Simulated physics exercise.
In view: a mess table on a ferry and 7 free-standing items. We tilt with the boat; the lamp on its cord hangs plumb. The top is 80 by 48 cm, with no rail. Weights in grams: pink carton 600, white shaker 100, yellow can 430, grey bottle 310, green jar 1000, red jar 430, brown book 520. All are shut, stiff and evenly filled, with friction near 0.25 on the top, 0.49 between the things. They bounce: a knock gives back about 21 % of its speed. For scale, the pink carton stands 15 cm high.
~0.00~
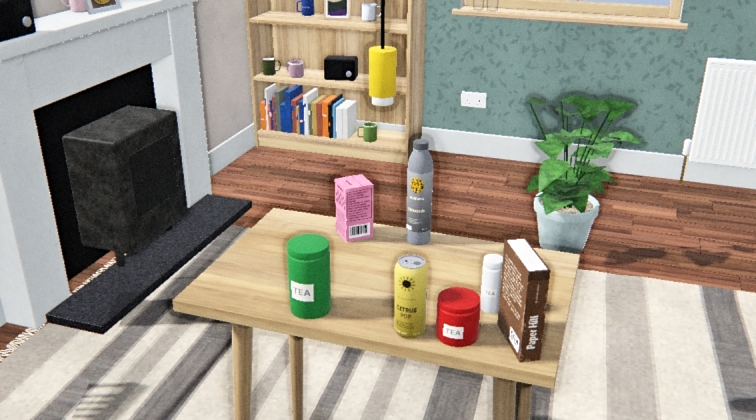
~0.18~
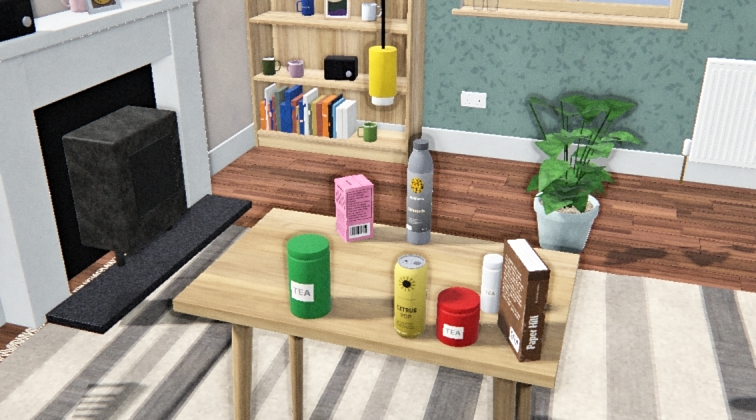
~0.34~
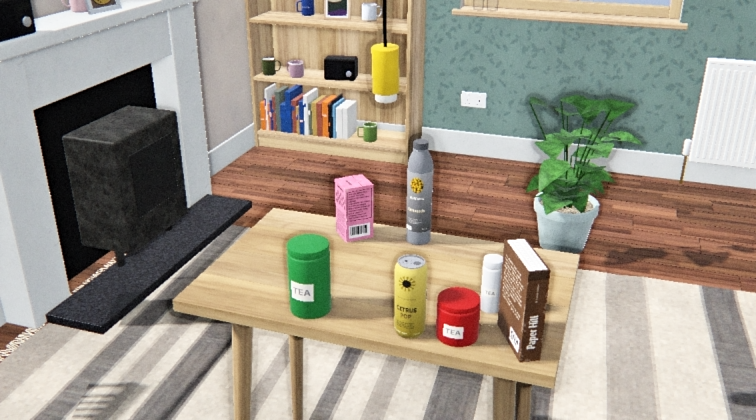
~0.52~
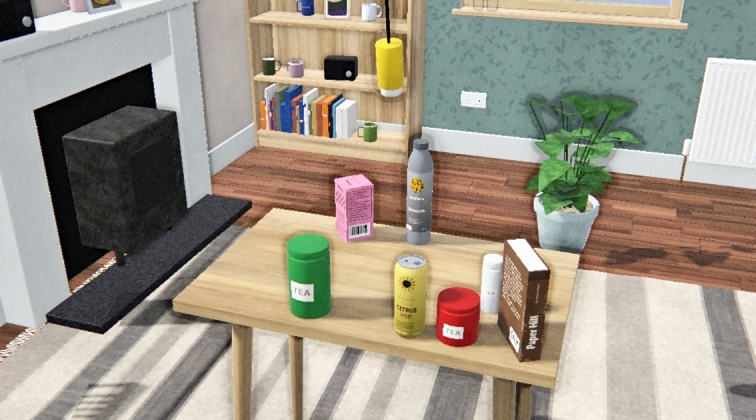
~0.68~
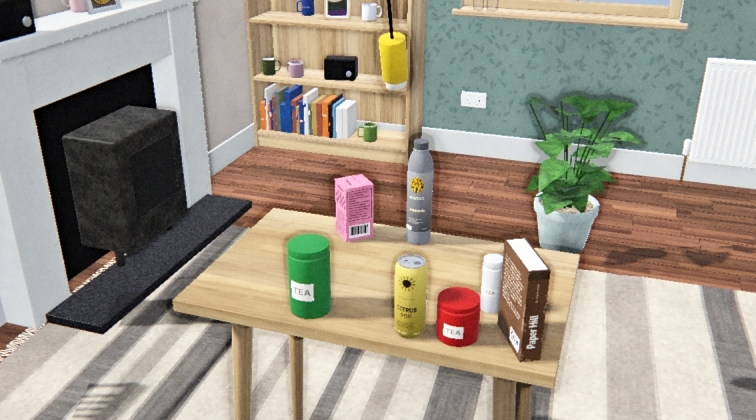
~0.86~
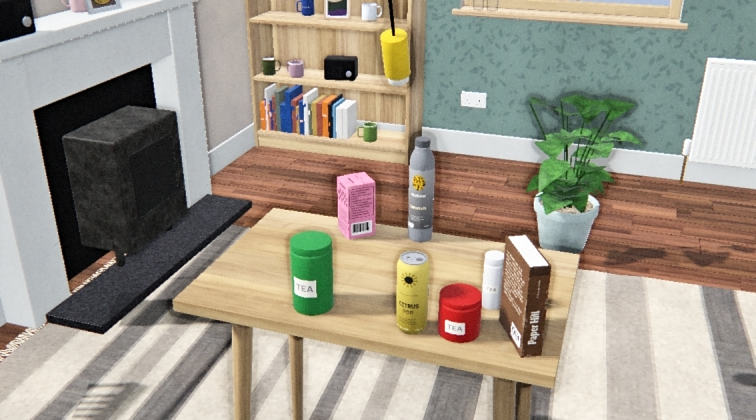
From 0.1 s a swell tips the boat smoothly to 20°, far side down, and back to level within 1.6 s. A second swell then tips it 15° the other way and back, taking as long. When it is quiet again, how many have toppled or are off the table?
Lost: Exactly two.
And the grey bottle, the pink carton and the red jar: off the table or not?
The grey bottle ends off the table; the pink carton ends off the table; the red jar ends on the table.
After 1.16 s, boat heeled 15°, far side down; pink carton and grey bottle now off the table; white shaker slid 11 cm near (501, 260); brown book slid 11 cm.
After 1.36 s, boat heeled 8°, far side down; white shaker slid 18 cm near (507, 245); yellow can slid 18 cm; brown book slid 19 cm.
After 1.76 s, boat level; white shaker slid 21 cm near (509, 239); brown book slid 22 cm; green jar slid 21 cm.
At rest (3.8 s), off the table, pink carton and grey bottle; not toppled but over 5 cm from the start, white shaker, yellow can, green jar, red jar and brown book. Seen from the same camera at the end, pink carton near (461, 251), white shaker near (509, 241).
